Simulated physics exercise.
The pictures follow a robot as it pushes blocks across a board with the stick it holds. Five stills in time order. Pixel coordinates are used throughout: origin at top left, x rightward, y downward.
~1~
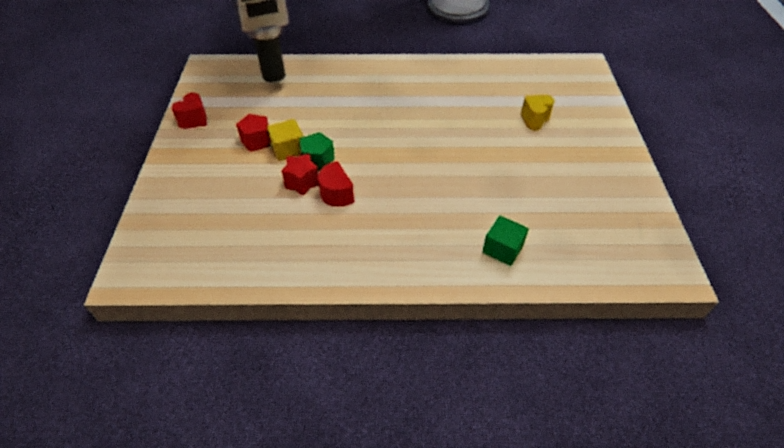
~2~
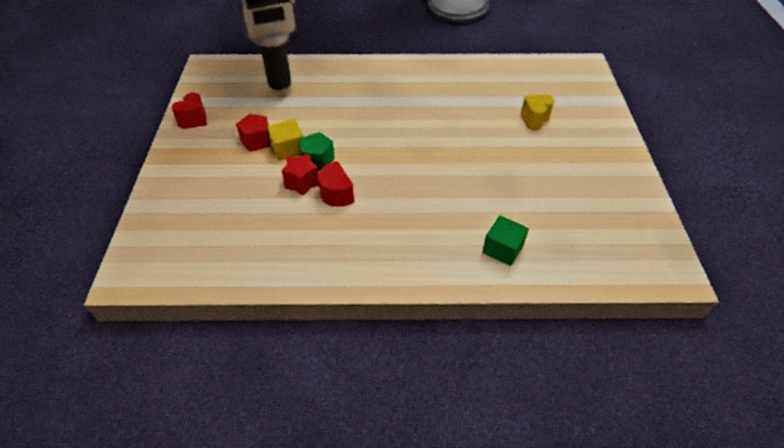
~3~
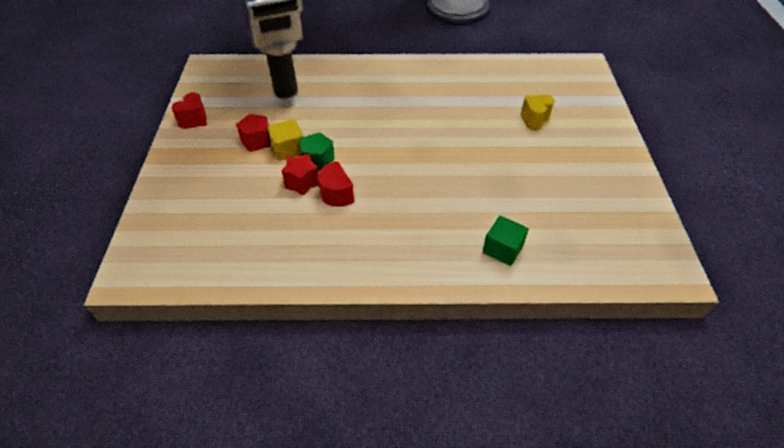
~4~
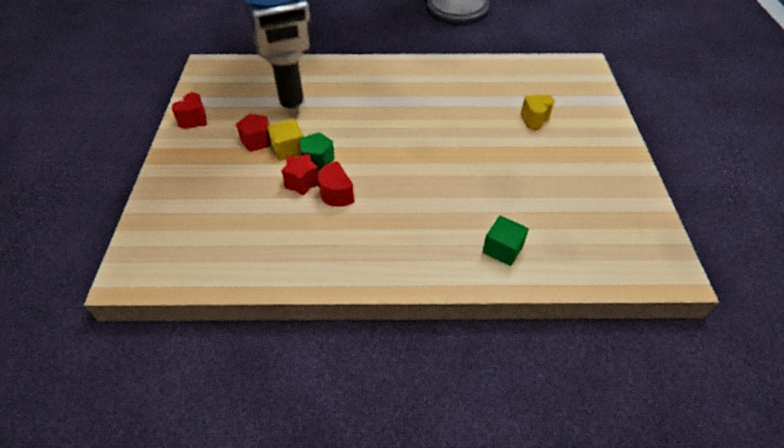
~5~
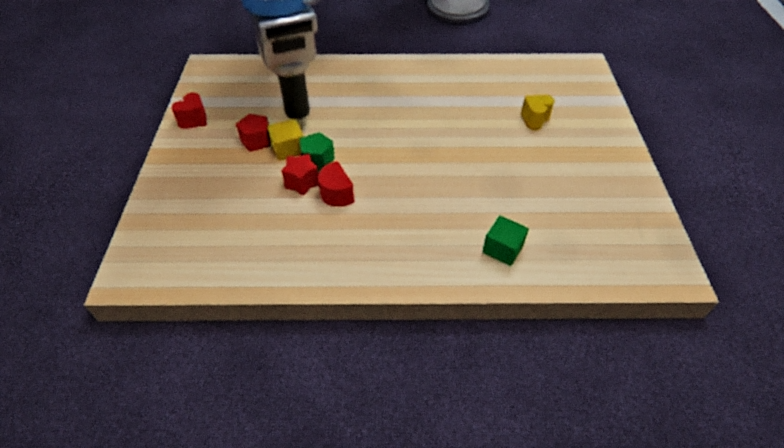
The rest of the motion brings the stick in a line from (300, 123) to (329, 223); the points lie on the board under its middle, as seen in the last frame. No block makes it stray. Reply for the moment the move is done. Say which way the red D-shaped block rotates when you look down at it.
Clockwise, from overhead.
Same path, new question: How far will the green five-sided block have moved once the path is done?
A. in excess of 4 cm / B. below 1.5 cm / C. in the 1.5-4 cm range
Correct choice: A.
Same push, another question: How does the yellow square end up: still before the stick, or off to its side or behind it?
It is off to the side or behind.
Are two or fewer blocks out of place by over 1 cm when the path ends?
No.
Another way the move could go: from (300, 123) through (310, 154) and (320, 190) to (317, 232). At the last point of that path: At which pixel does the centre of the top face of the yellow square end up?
Top centre: (279, 149).
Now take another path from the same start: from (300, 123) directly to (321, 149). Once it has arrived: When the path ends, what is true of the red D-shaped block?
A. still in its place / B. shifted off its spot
The answer is A.
On the path given first. One third of the way, stick at (306, 142); yellow square at (278, 146), turned 70° clockwise; red star at (299, 170), turned 35° clockwise; green five-sided block at (320, 151), turned 15° anticlockwise.
Two thirds of the way, stick at (316, 175); yellow square at (277, 150), turned 90° clockwise; red star at (295, 189), turned 85° clockwise; green five-sided block at (345, 170), turned 60° anticlockwise; red D-shaped block at (354, 196), turned 55° clockwise.
At the end, stick at (327, 213); yellow square at (277, 150), turned 90° clockwise; red star at (294, 202), turned 165° clockwise; green five-sided block at (348, 172), turned 75° anticlockwise; red D-shaped block at (358, 199), turned 45° clockwise.
